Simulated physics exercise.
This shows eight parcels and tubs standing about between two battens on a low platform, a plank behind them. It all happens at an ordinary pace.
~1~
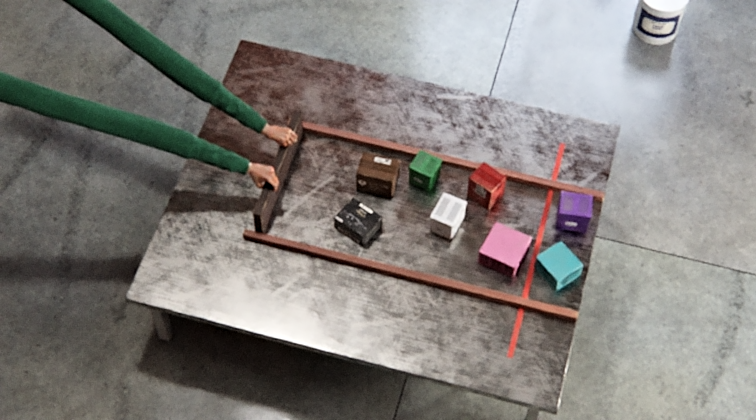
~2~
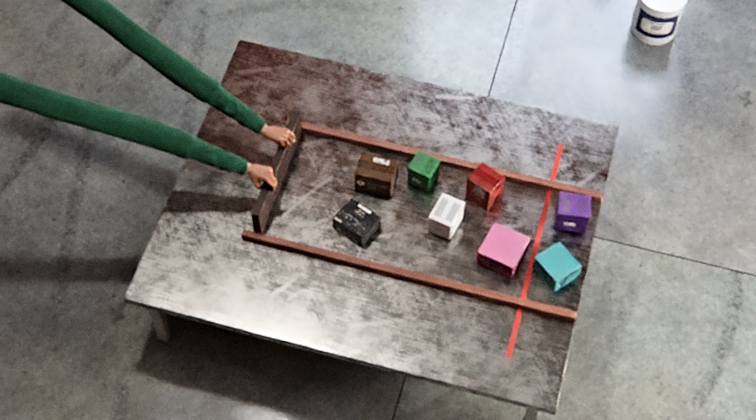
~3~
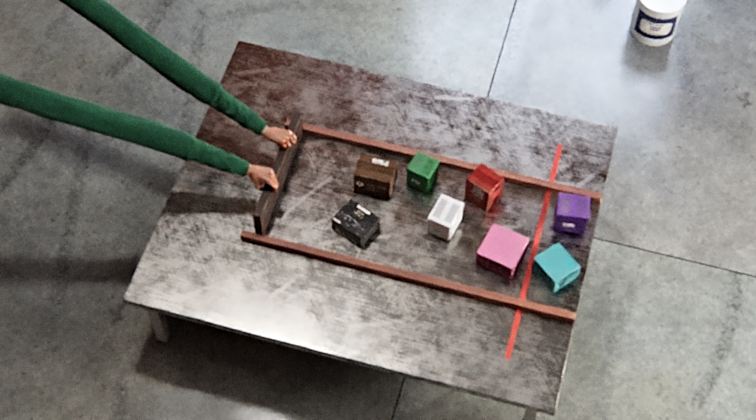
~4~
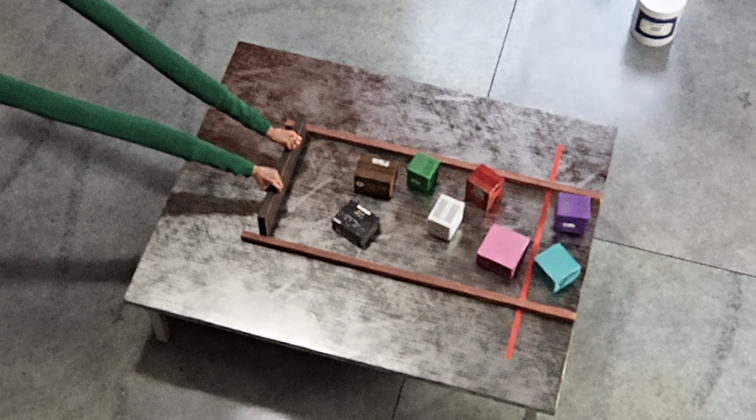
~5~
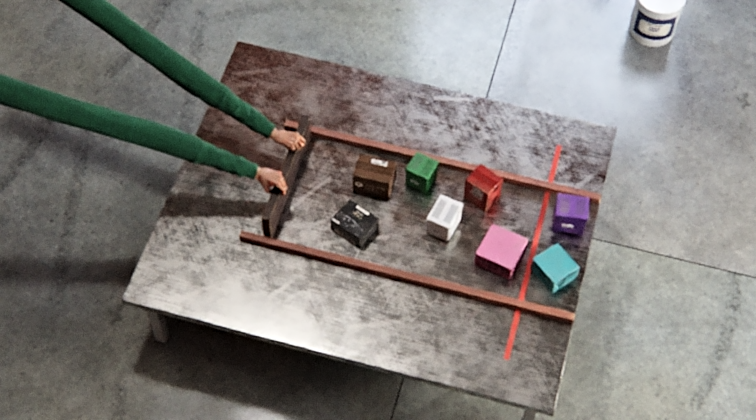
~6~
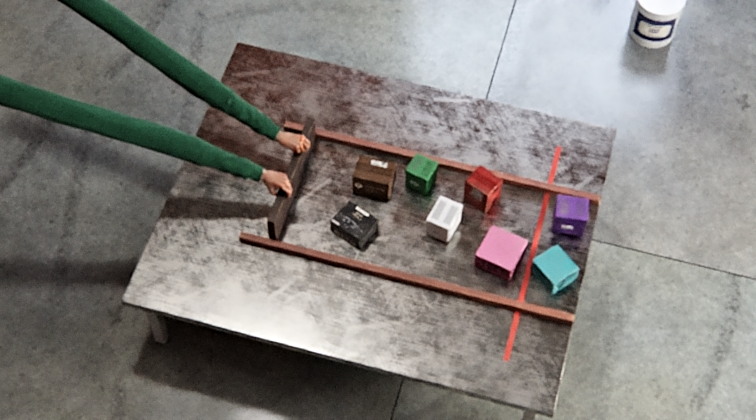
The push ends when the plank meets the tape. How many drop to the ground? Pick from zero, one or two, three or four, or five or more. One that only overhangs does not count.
In the end the number that fall off is three or four.
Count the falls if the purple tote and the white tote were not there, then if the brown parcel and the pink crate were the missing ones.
Fallen: 2, and 2 in the other try.
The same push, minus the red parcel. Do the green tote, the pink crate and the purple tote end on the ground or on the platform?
The green tote is kept; the pink crate goes over; the purple tote is lost.
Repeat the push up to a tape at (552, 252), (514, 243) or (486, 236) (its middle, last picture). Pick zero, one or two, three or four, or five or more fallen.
For each place: Five or over; just one or two; one or two.
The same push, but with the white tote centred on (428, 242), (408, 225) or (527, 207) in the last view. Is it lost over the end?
Place by place, it is kept; is kept; tumbles off.
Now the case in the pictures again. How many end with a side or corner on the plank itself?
The number is 3.
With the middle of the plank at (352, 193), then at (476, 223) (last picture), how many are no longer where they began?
First 2, then 7.
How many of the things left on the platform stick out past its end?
1 of them.
A little later, none off yet; purple tote at rest near (570, 216); turquoise crate at rest near (555, 269); pink crate at rest near (501, 253).
Next, none off yet; purple tote at rest near (570, 216); turquoise crate shifted a little near (566, 273); pink crate shifted about its own width near (526, 262).
When it is over, the number that fall off is three or four; down, pink crate, turquoise crate and purple tote.
